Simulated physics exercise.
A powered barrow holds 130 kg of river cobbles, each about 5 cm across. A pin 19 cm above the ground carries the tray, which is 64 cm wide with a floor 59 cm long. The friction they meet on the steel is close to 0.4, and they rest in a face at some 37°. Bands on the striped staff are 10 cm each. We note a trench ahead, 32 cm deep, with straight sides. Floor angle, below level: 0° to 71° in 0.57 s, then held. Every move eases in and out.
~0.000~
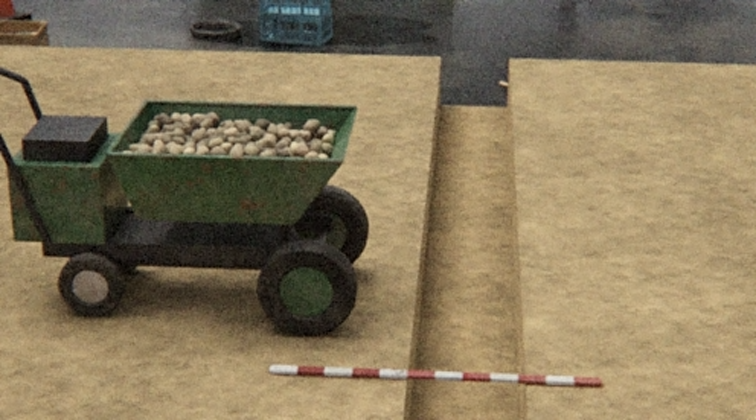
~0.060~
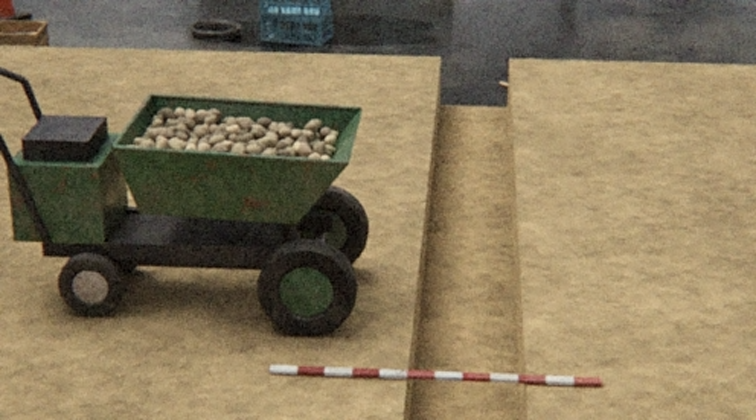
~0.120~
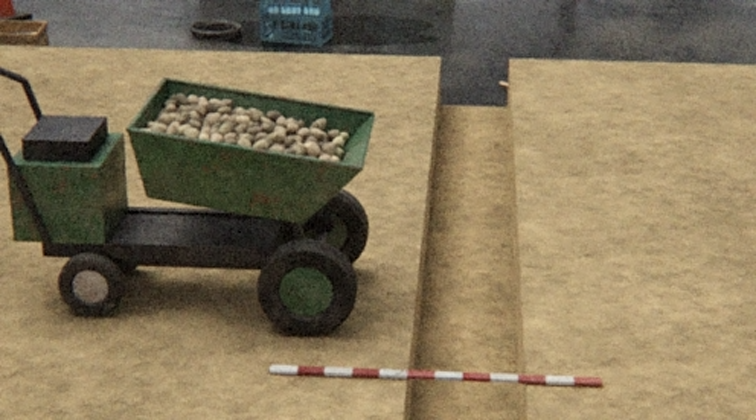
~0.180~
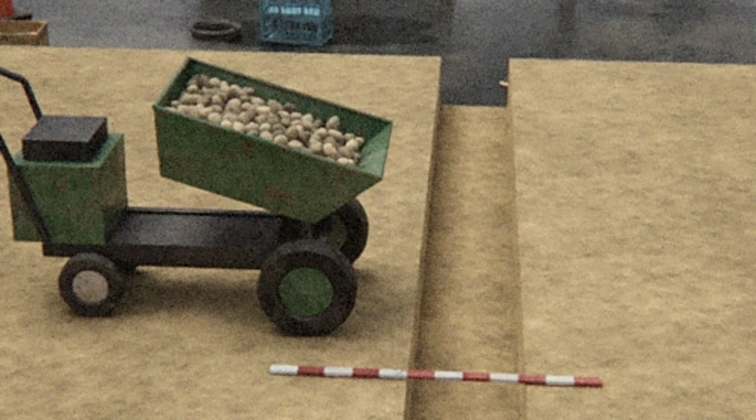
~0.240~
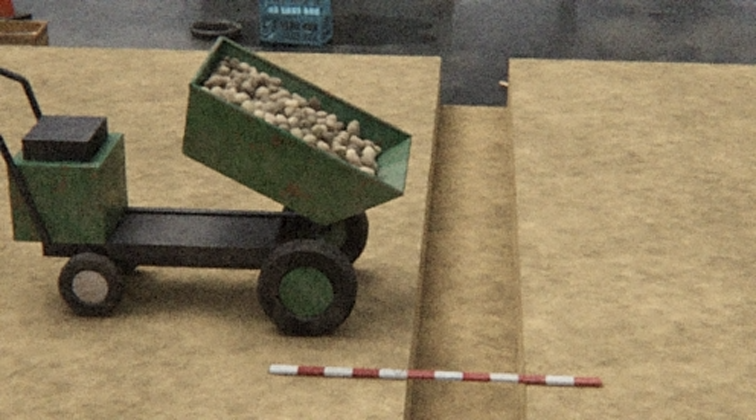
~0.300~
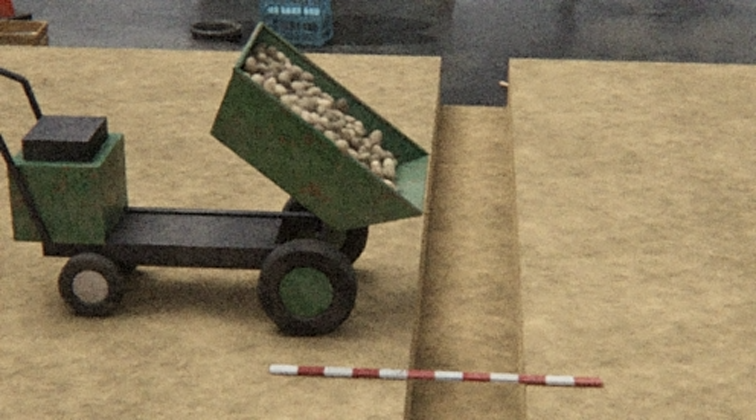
A green powered barrow standing beside a straight-sided trench, its tray of river cobbles tilting steadily steeper toward the right.
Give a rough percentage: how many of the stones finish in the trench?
48 %.
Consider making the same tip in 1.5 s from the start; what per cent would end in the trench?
With that timing, about 80 per cent.
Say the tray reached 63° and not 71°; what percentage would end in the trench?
Roughly 45 per cent would end in the trench.
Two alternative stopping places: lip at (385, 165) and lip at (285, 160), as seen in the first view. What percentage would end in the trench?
Roughly 25 percent for the first, and 90 percent for the second.
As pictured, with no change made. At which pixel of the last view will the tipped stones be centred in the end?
The tipped stones centre close to (540, 305).
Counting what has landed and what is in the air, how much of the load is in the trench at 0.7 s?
Around 25 per cent of it, at that instant.
After 0.4 s the floor is at 60°; 100 % in the tray; the foremost stones are at (431, 225).
After 0.7 s the floor is at 71°; 67 % in the tray, 27 % in the trench, 5 % past the trench; the foremost stones are at (544, 296).
After 1.0 s the floor is at 71°; 12 % in the tray, 36 % in the trench, 52 % past the trench; the foremost stones are past the picture's edge.
After 3.0 s the floor is at 71°; 0 % in the tray, 48 % in the trench, 52 % past the trench; the foremost stones are past the picture's edge.
